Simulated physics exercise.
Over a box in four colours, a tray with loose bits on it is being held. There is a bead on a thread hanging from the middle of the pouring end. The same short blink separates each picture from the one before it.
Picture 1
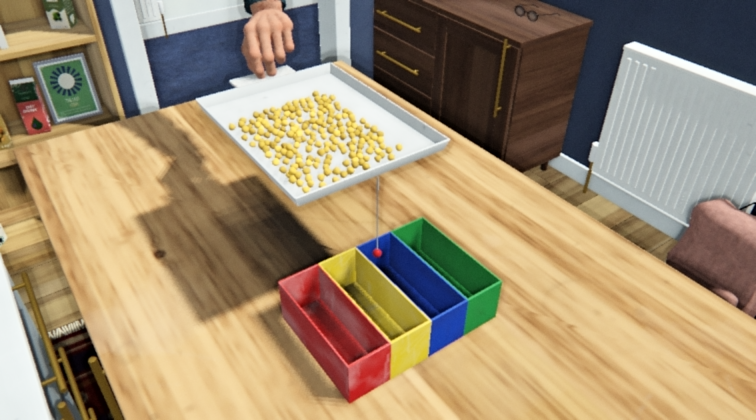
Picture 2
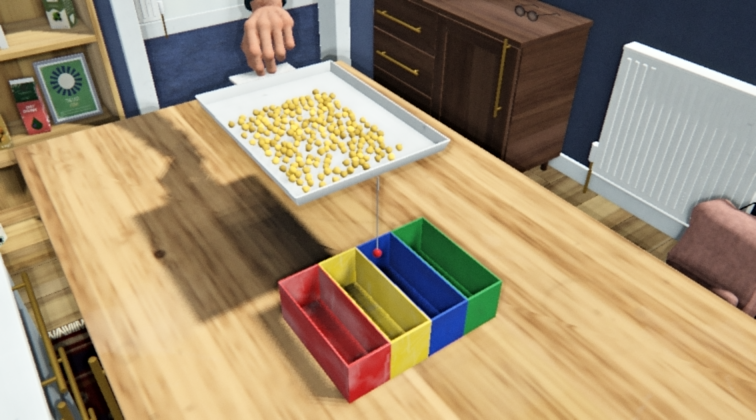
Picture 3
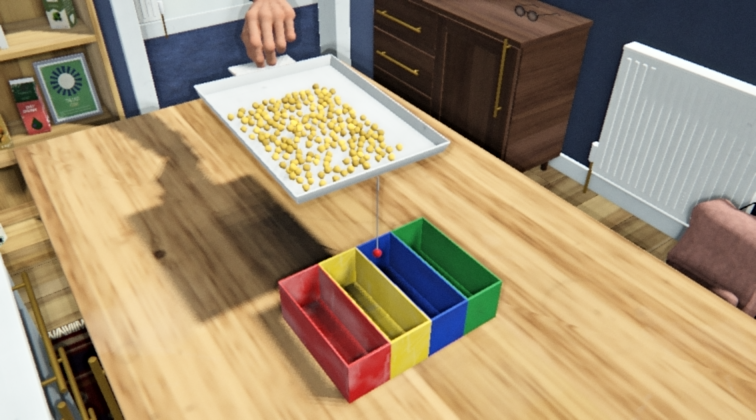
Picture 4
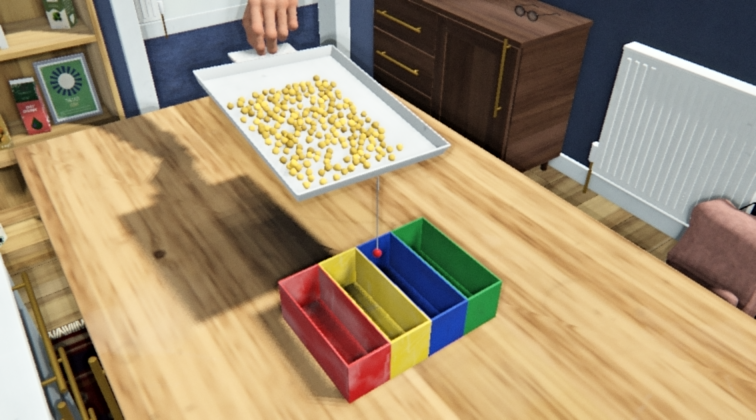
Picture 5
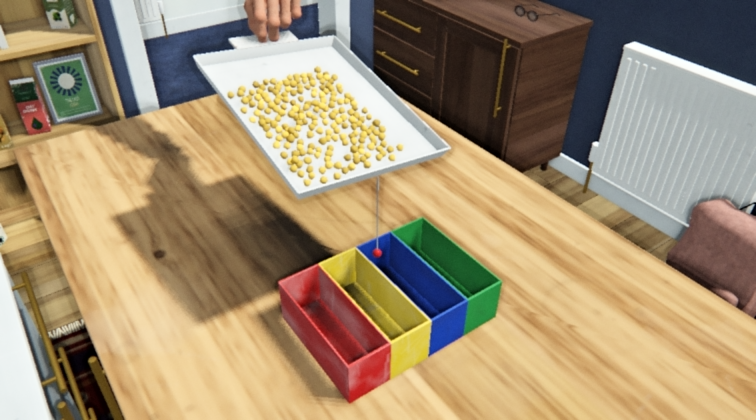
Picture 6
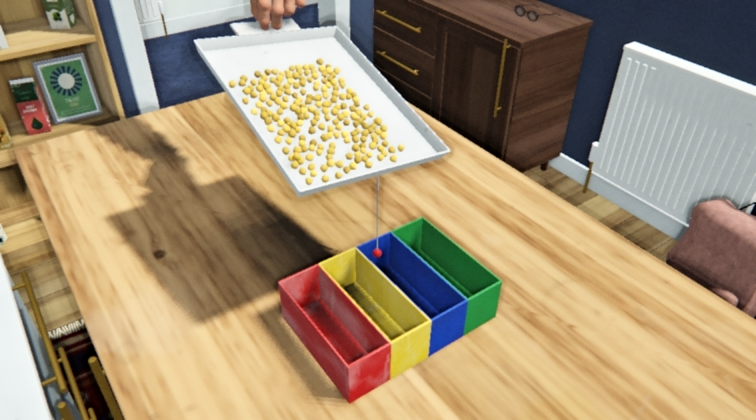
White tray of small yellow balls, held by a hand, slowly tilting with its far end rising above a four-coloured box.
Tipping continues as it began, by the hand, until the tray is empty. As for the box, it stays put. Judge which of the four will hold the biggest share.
I would say the green cell.
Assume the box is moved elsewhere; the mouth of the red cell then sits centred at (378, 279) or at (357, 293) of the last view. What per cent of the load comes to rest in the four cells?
First 100 %, then 100 %.
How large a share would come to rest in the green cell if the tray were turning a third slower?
Roughly 60 %.
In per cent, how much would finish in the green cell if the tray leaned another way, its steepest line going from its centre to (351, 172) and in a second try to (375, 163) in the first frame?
In turn some 0 and 30 per cent.
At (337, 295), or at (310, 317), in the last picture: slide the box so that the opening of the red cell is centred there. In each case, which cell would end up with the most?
First: The green one. Second: The green one.
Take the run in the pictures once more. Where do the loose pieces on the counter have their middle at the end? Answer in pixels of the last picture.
I'd put the middle somewhere around (481, 259) in the last picture.
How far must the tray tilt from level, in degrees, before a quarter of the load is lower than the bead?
It is at around 100 degrees by then.
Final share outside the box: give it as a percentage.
20 per cent.
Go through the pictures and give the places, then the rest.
The first frame shows corners of the pouring end at (298, 195) and (444, 139), level; middle of the load at (313, 135), puffed corn balls; bead on its thread at (377, 253); red cell at (370, 370); yellow cell at (410, 346); blue cell at (448, 325); green cell at (483, 305).
The second frame shows corners of the pouring end at (298, 194) and (444, 139), level; middle of the load at (313, 133).
The third frame shows corners of the pouring end at (298, 193) and (445, 141), tipped barely, lowest at the right corner; middle of the load at (313, 130).
The fourth frame shows corners of the pouring end at (299, 191) and (445, 144), tipped a little, lowest at the right corner; middle of the load at (314, 124).
The fifth frame shows corners of the pouring end at (300, 189) and (445, 146), tipped a little, lowest at the right corner; middle of the load at (315, 118).
The sixth frame shows corners of the pouring end at (302, 187) and (445, 149), tipped clearly, lowest at the right corner; middle of the load at (317, 113); red cell at (370, 370); yellow cell at (410, 346); blue cell at (448, 325); green cell at (483, 305).
Soon, tray tipped steeply; nearly all on the tray; a stray few in the green cell; a small part falling or outside the box.
A while on, tray tipped past a quarter turn; about a quarter on the tray; about a quarter in the green cell; a small part in the blue cell; about half falling or outside the box.
Towards the end, tray tipped past a quarter turn; about half in the green cell; about a quarter in the blue cell; a stray few in the yellow cell; a stray few in the red cell; a small part falling or outside the box.
Finally, tray tipped past a quarter turn; about half in the green cell; about a quarter in the blue cell; a stray few in the yellow cell; a stray few in the red cell; a small part outside the box.
